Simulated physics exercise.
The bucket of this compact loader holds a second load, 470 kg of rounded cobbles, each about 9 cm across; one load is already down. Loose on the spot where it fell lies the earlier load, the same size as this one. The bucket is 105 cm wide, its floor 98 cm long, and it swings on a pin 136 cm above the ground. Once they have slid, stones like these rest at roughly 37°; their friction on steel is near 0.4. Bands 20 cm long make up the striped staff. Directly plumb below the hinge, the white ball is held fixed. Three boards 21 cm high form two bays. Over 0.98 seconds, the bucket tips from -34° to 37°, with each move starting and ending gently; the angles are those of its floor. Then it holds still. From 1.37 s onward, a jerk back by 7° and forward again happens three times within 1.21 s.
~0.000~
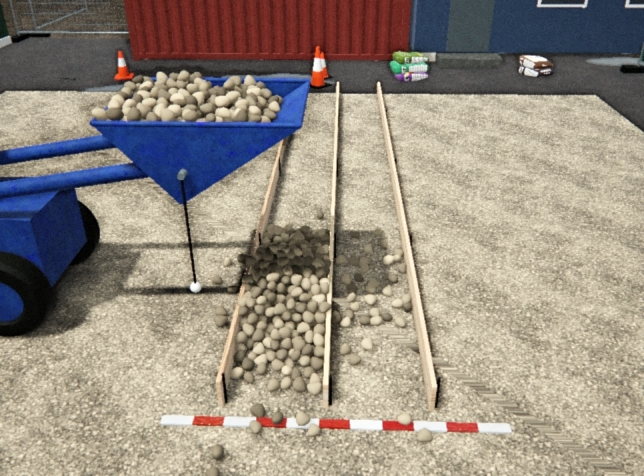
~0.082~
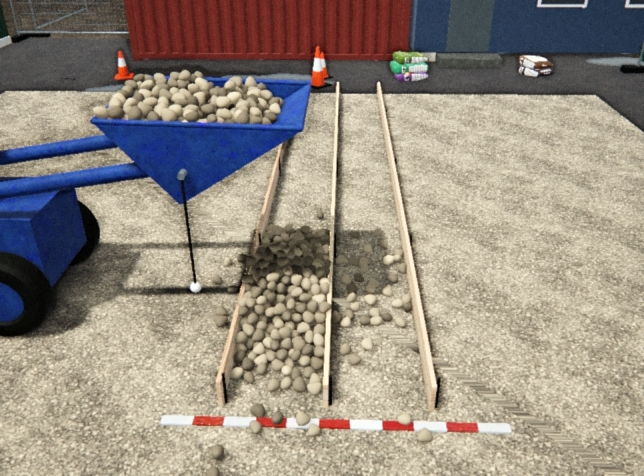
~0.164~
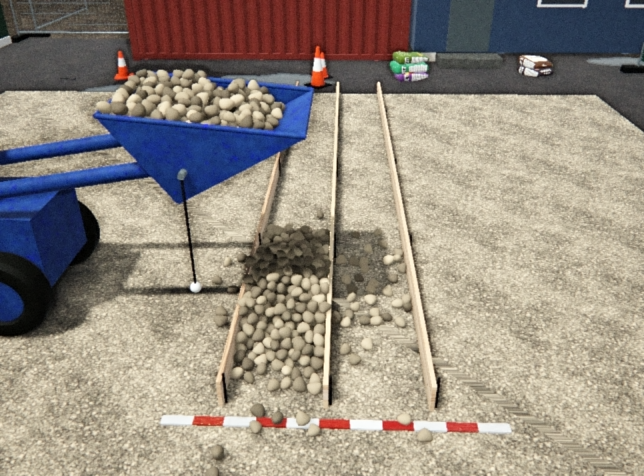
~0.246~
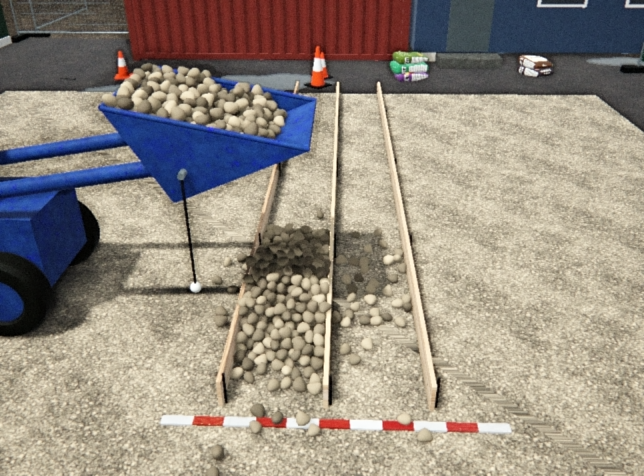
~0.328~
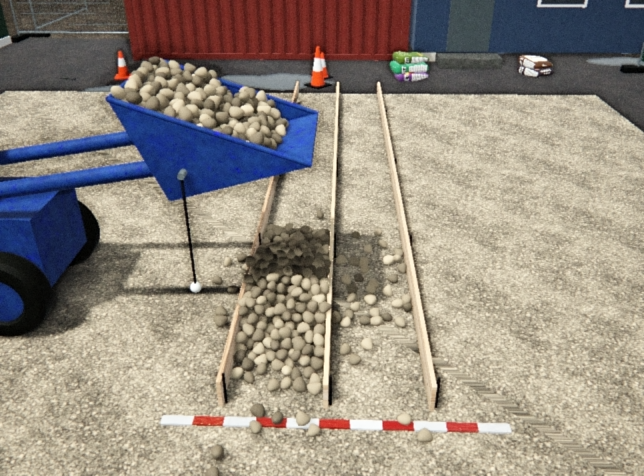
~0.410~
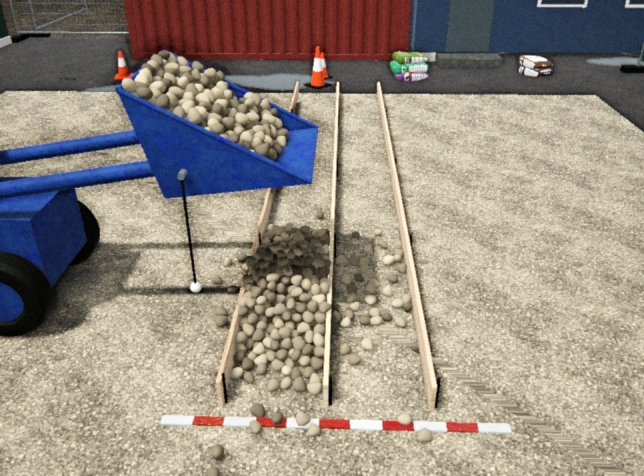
Gravel yard with a blue bucket full of rounded stones tilting down toward the right above an earlier heap between wooden boards.
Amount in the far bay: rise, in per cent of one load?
82 percent.
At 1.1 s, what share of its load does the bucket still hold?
Close to 65 in a hundred.
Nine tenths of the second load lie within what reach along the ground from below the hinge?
Ahead of it by roughly 160 cm.
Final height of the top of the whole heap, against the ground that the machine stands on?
I'd say close to 42 cm above the ground.
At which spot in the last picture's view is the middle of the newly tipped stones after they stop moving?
Centre at roughly (367, 287).
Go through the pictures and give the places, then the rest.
The first picture shows lip at (301, 126), floor tilted -34°, highest stones at (167, 86). The earlier load is highest near (286, 269), 33 cm above ground level, 1 % short of the bays, 91 % in the near bay, 8 % in the far bay.
The second picture shows lip at (302, 129), floor tilted -33°, highest stones at (156, 86); the stones move at 0.2 m/s on average.
The third picture shows lip at (306, 137), floor tilted -29°, highest stones at (158, 83); the stones move at 0.3 m/s on average.
In the fourth picture, the bucket is at -23°, its lip at (309, 150); the top of the load is at (154, 76); the stones move at 0.4 m/s on average.
The fifth picture shows lip at (311, 165), floor tilted -15°, highest stones at (156, 70); the stones move at 0.5 m/s on average.
The sixth picture shows lip at (311, 182), floor tilted -7°, highest stones at (165, 64); the stones move at 0.5 m/s on average.
After 0.7 s the floor is at 26°; in per cent of one load, 100 in the bucket, 1 short of the bays, 91 in the near bay, 8 in the far bay; the foremost stones are at (404, 300).
After 1.1 s the floor is at 37°; in per cent of one load, 63 in the bucket, 1 short of the bays, 125 in the near bay, 11 in the far bay; the foremost stones are at (404, 300).
After 3.0 s the floor is at 37°; in per cent of one load, 0 in the bucket, 1 short of the bays, 104 in the near bay, 89 in the far bay, 5 past the last board; the foremost stones are at (541, 300).
After 5.7 s the floor is at 37°; in per cent of one load, 0 in the bucket, 1 short of the bays, 104 in the near bay, 89 in the far bay, 5 past the last board; the foremost stones are at (542, 300). Net gain in the far bay, 82.
